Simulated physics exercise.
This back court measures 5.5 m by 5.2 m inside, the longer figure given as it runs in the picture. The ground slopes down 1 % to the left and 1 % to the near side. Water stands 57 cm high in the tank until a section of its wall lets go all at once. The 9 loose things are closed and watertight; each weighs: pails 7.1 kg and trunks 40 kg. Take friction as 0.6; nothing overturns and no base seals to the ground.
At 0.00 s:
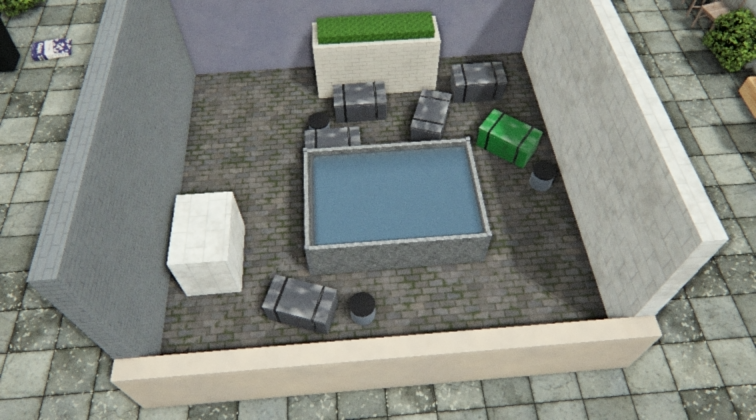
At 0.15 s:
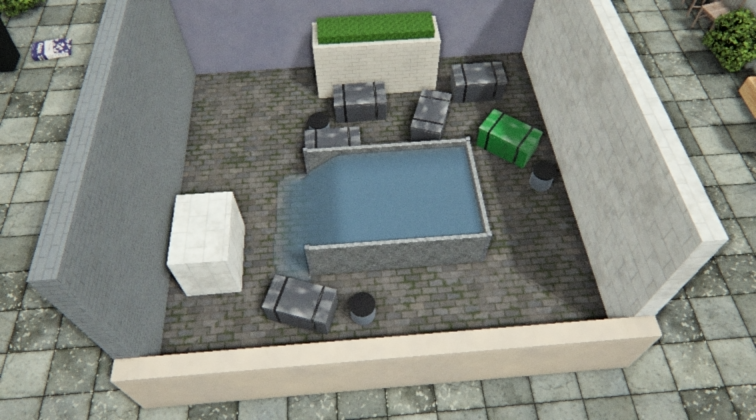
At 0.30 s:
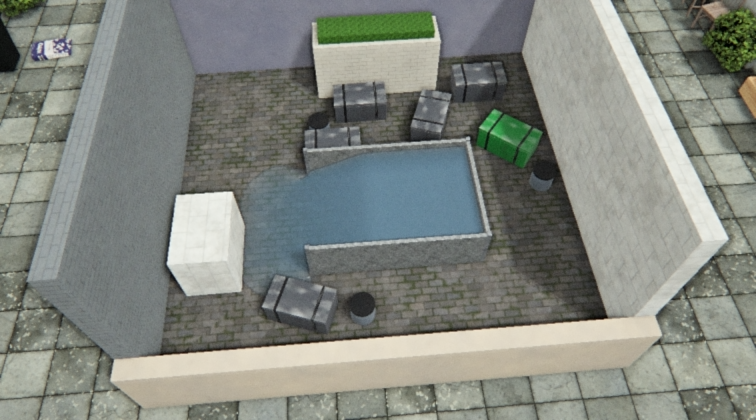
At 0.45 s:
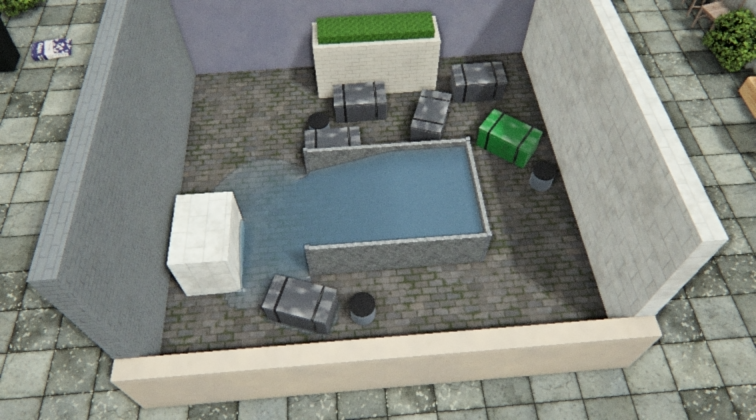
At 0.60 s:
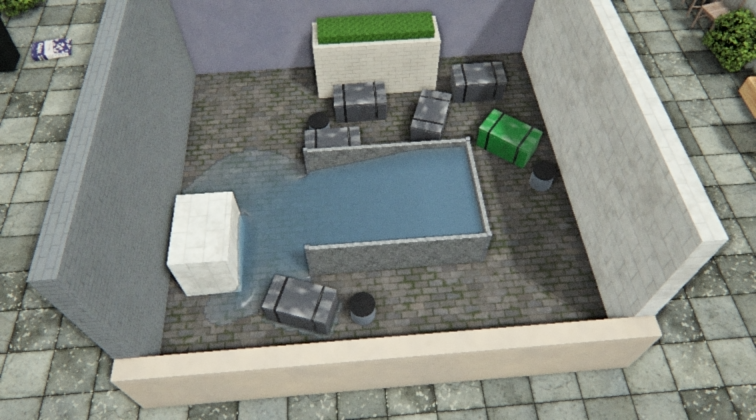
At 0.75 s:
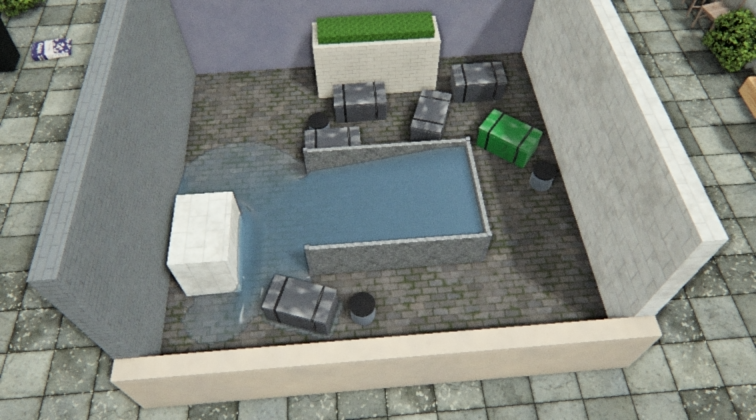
A walled back court with a dark brick floor is seen from high above its near wall, and the camera stays still. A grey-walled tank of blue water stands in the middle, with a white block to the left, a hedge-topped pale planter behind, and dark grey trunks, one green trunk and dark pails around it. The tank's left side opens and water pours out leftward, reaching the block and spreading around it, while the trunks and pails stay put.
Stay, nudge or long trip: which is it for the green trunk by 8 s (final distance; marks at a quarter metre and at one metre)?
Green trunk stays put.
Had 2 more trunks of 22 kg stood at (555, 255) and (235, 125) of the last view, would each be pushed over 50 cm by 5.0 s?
In that order: Less, over.
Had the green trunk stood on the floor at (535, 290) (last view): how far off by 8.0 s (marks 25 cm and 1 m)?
It holds its place.
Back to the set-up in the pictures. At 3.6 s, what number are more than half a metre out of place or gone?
1 of them.
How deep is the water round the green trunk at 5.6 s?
About 1 cm.
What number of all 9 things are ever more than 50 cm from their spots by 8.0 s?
I count 3.
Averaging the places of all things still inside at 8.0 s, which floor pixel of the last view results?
Near (448, 167).
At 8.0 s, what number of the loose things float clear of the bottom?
0 of them.
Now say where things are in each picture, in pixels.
The first picture shows the green trunk at (511, 130), on the bottom; 3.3 m2 under water; 0 of 9 have shifted.
The second picture shows the green trunk at (511, 130) rests on the ground; 4.1 m2 under water; 0 of 9 have shifted.
The third picture shows the green trunk at (511, 130), on the bottom; water covers 5.1 m2; 0 of 9 have shifted.
The fourth picture shows the green trunk at (511, 130), on the bottom; water covers 5.8 m2; 0 of 9 have shifted.
The fifth picture shows the green trunk at (511, 130), on the bottom; 6.6 m2 under water; 0 of 9 have shifted.
The sixth picture shows the green trunk at (511, 130), on the bottom; 7.3 m2 under water; 0 of 9 have shifted.
After 1.6 s the green trunk is near (511, 130), 0.0 m from its start, aground; 0 afloat.
After 3.6 s the green trunk is near (511, 130), 0.0 m from its start, aground; 0 afloat.
After 5.6 s the green trunk is near (511, 130), 0.0 m from its start, aground; 1 afloat.
After 8.0 s the green trunk is near (511, 130), 0.0 m from its start, aground; 0 afloat.
